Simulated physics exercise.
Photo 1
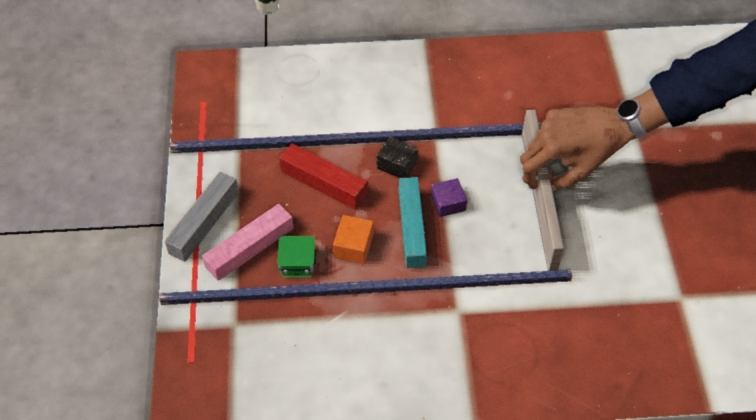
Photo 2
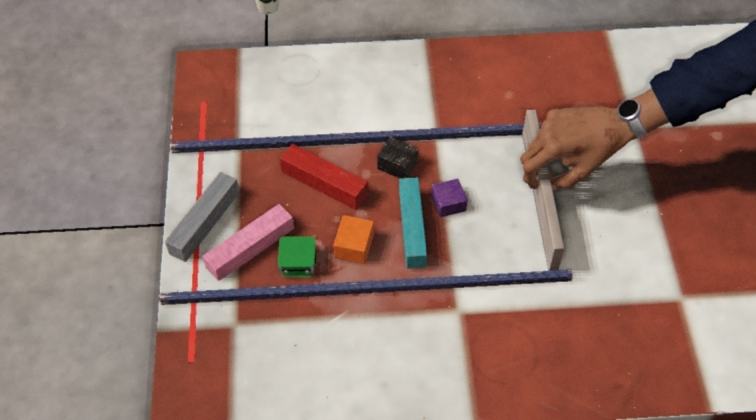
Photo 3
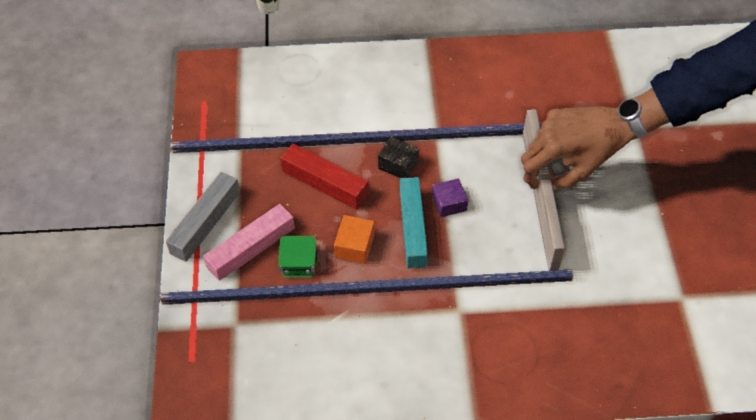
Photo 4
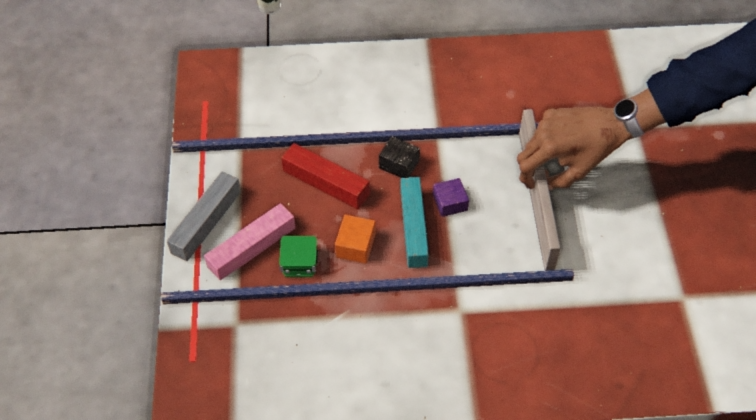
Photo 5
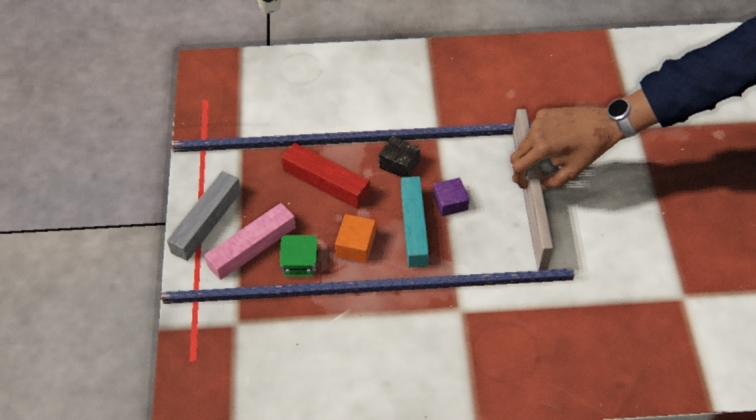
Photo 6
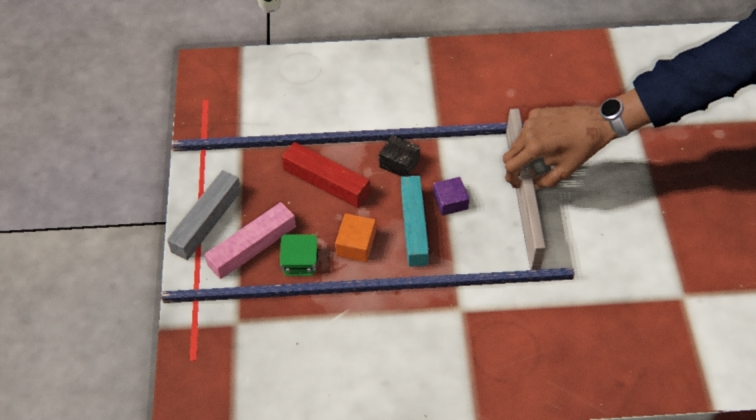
On a checkered table, a hand slides a board slightly left toward loose coloured blocks.
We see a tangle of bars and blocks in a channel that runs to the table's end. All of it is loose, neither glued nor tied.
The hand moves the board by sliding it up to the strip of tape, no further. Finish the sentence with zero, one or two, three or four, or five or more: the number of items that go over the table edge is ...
The number of items that go over the table edge is five or more.
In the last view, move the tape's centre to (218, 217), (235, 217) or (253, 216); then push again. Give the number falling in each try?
Tallies in the order given: 3, 3, 1.
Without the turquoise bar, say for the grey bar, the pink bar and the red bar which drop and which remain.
Well, the grey bar topples off, the pink bar topples off and the red bar topples off.
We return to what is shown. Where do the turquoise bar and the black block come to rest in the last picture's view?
Around (170, 248) and around (184, 175).
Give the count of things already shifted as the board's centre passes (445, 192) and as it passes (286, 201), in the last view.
The counts are 2 and 8.
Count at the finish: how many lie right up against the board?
Looks like 3 of them, all told.
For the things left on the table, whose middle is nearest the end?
The turquoise bar.
Soon after, none off yet; grey bar at rest near (205, 214); pink bar at rest near (251, 240); green case at rest near (299, 256).
After that, none off yet; grey bar at rest near (205, 214); pink bar moving near (245, 239); green case displaced about its own width near (258, 266).
And then, none off yet; grey bar tilting well over near (141, 232); pink bar displaced about its own width near (161, 245); green case displaced well along near (172, 271).
In the end, the number that fall off is five or more; gone, orange block, red bar, green case, pink bar and grey bar.
